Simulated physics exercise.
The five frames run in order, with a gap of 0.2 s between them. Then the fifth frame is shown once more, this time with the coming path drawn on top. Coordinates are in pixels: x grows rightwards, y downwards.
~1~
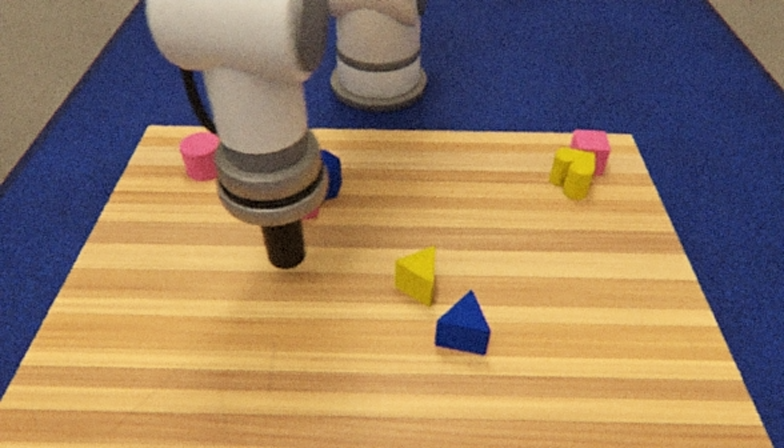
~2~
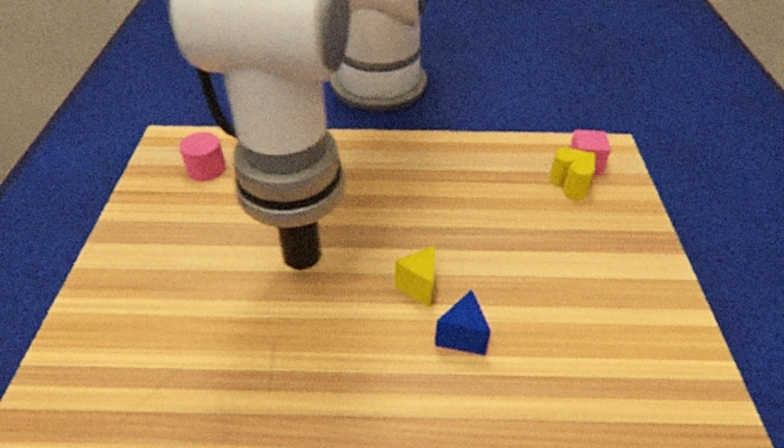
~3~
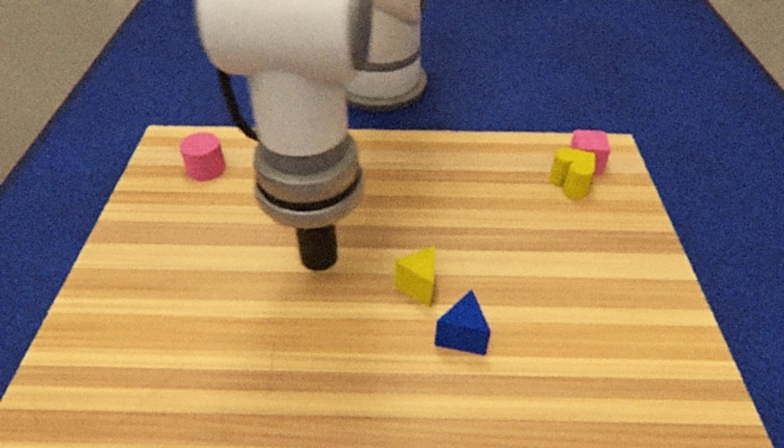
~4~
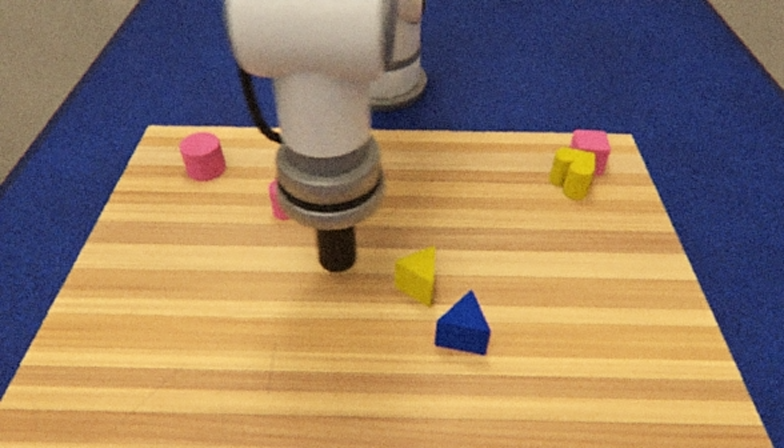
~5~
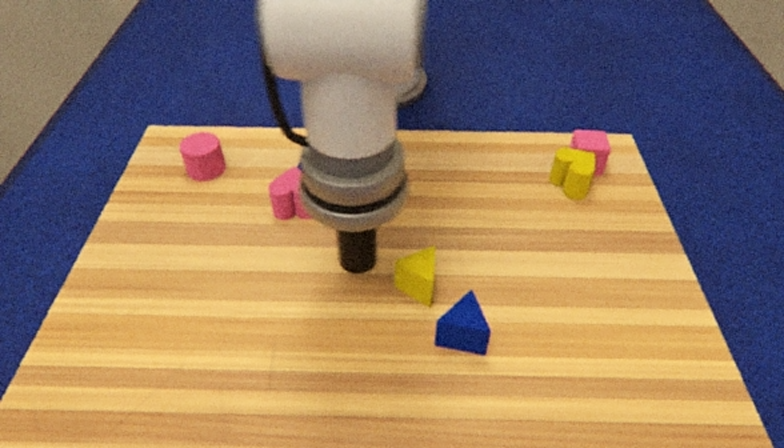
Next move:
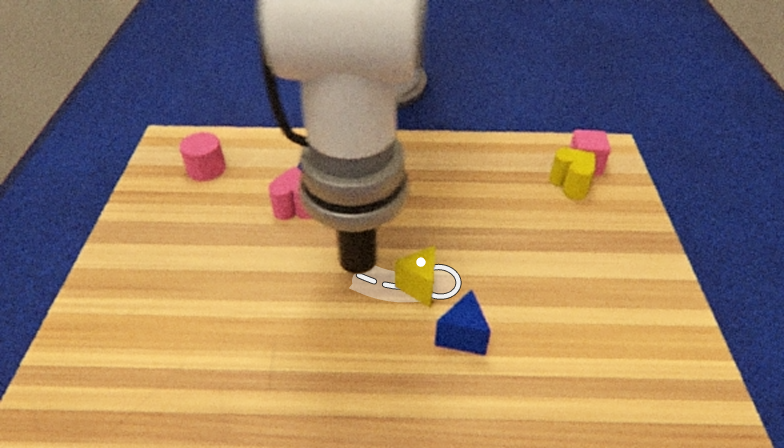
Robot arm with a black stick moving slowly right across a wooden board, nearing a yellow triangular block as other blocks stay still.
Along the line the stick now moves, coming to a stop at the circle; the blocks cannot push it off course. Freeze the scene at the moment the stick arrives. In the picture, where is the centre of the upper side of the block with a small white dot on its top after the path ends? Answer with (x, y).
By then it is at (488, 264).
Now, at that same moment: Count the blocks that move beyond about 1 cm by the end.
Of all the blocks, just one travels more than a centimetre.
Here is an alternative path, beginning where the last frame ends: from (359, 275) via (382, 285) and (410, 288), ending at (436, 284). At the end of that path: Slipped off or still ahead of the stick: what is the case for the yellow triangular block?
Once the path is finished, the yellow triangular block still sits ahead of the stick.
Drawn move, from (359, 275) through (384, 284) and (412, 287) to (440, 281); the dot is on the yellow triangular block.
The first path, step by step. Halfway along, stick at (400, 271); yellow triangular block at (446, 264).
At the end, stick at (441, 266); yellow triangular block at (488, 264); blue triangular block still.
